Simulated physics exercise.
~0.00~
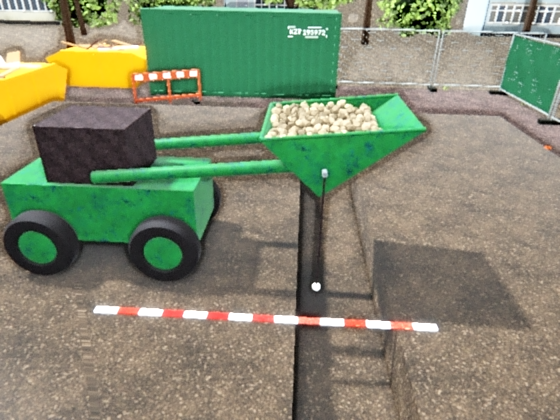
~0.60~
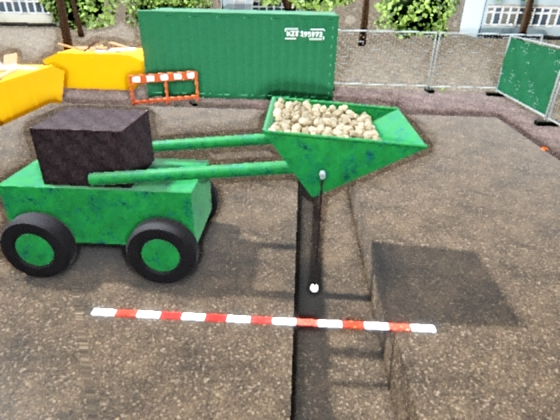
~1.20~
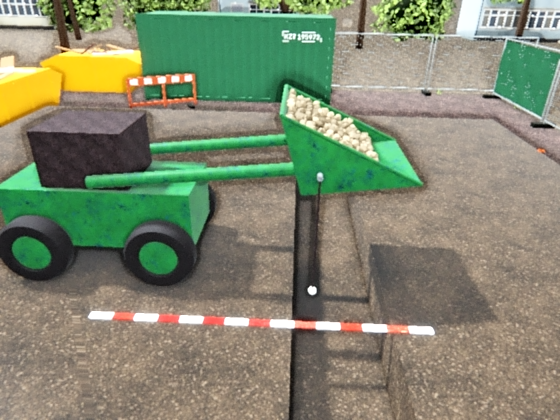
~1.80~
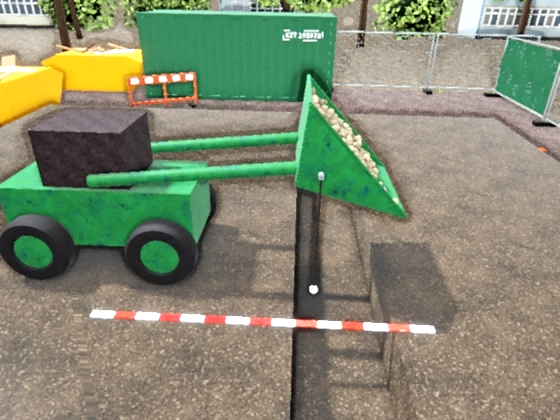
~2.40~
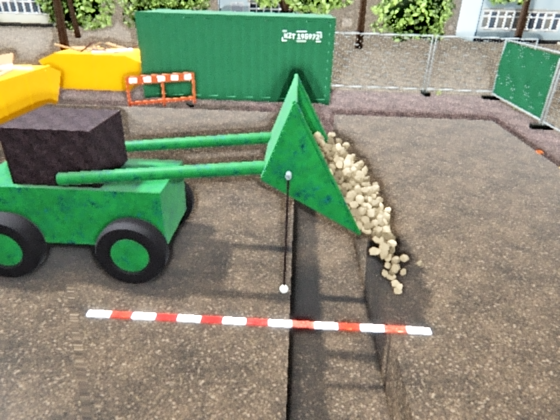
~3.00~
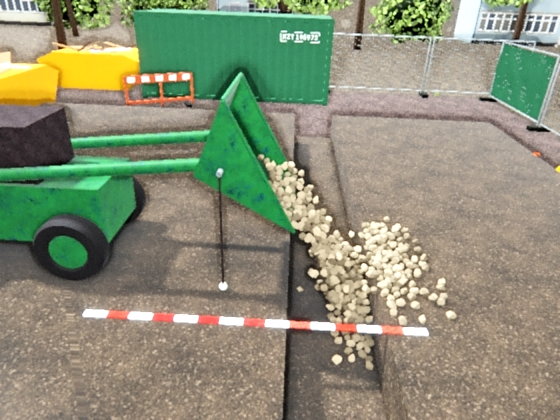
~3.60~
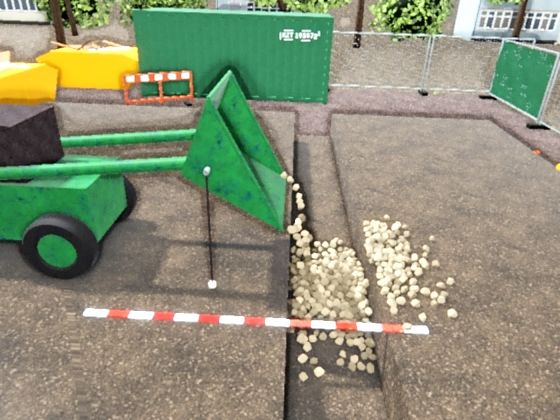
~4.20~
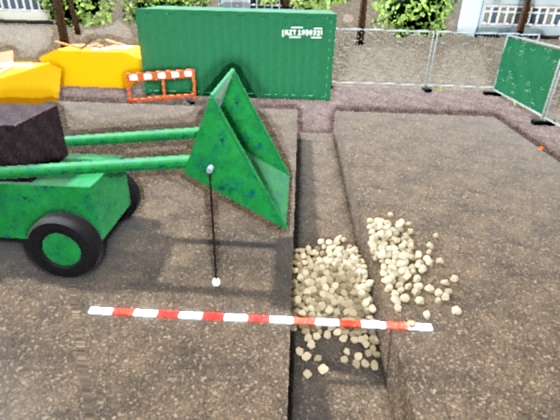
Green loader tipping pale stones from its bucket while backing left, most landing in a trench and some on the far side.
